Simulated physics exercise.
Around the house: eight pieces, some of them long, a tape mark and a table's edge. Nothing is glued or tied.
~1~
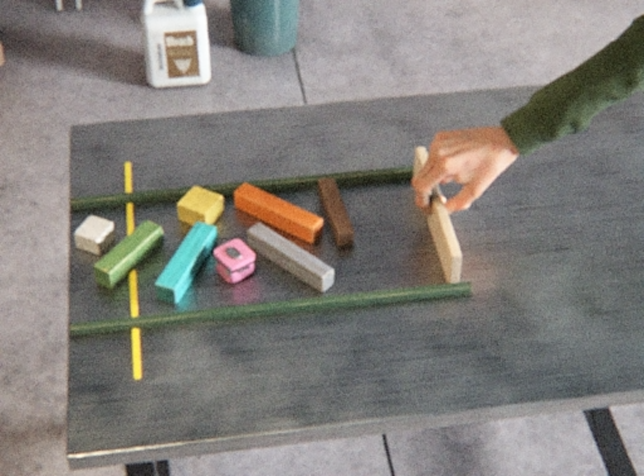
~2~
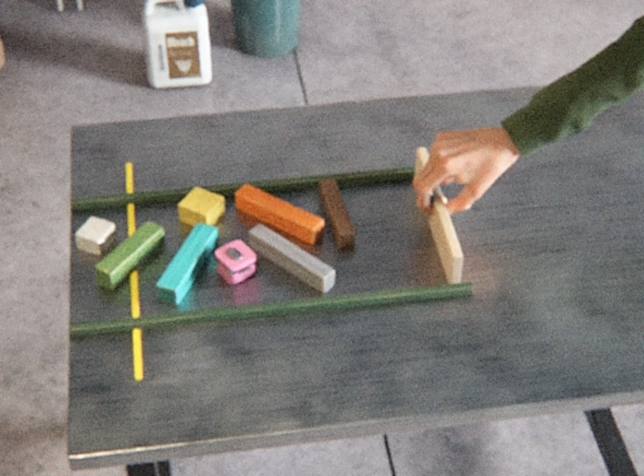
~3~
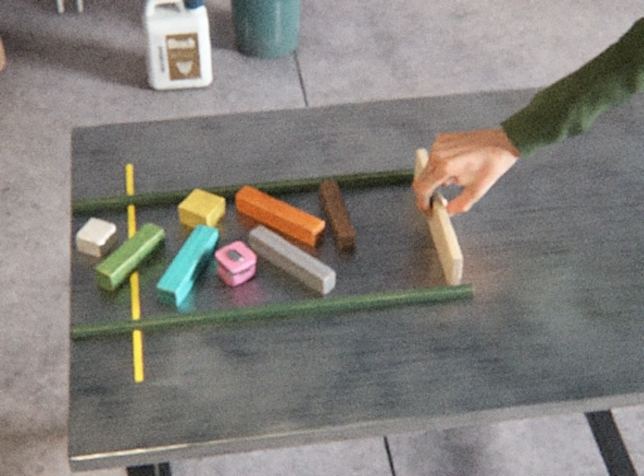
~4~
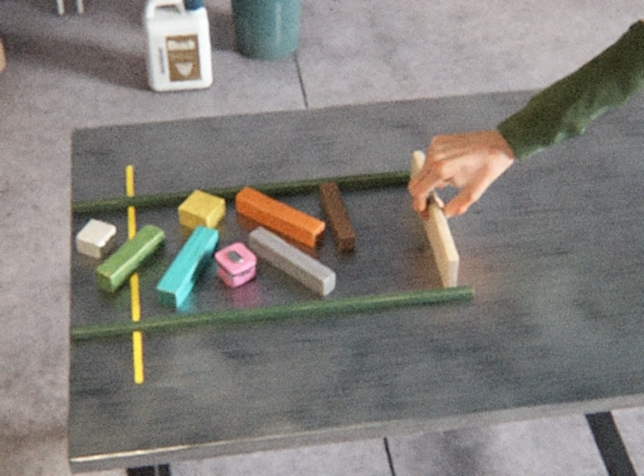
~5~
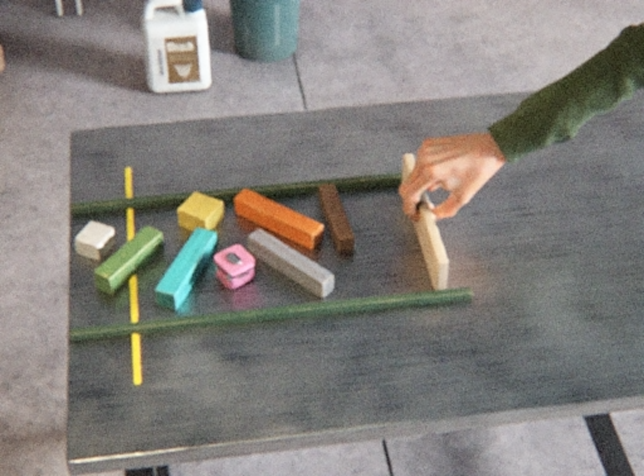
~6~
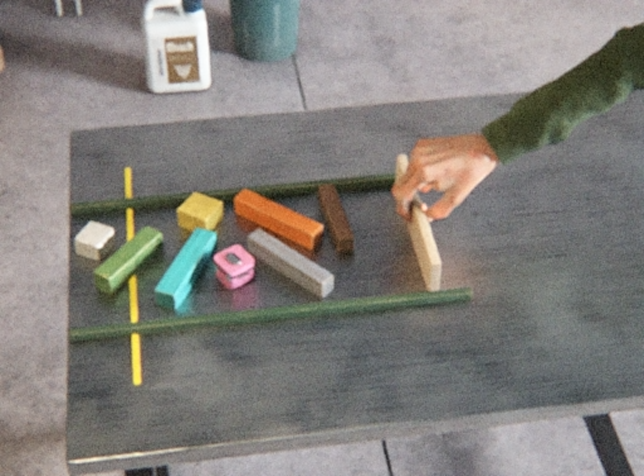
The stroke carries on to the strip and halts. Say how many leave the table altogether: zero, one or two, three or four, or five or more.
Here the number that fall off is three or four.
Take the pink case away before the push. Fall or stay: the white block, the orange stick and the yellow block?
The white block tumbles off, the orange stick stays on, the yellow block does not fall.
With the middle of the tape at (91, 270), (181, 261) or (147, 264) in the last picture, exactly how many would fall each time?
The counts: 7, 1 and 2.
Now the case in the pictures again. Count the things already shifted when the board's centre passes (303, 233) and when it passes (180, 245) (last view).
By then 3, and 8.
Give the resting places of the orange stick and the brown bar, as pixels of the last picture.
Near (104, 236) and (122, 238).
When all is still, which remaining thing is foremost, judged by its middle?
The yellow block.
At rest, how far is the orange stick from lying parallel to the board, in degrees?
Roughly 0° out of line.
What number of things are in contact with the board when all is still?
The number is 2.
Soon after, none off yet; white block at rest near (95, 241); green bar at rest near (129, 260); turquoise stick at rest near (187, 268).
Then, none off yet; white block at rest near (95, 241); green bar at rest near (129, 260); turquoise stick moved a little near (171, 266).
Further on, none off yet; white block tipped well over near (49, 252); green bar moved about its own width near (76, 261); turquoise stick moved about its own width near (99, 272).
At rest, the number that fall off is three or four; fallen, turquoise stick, green bar and white block.
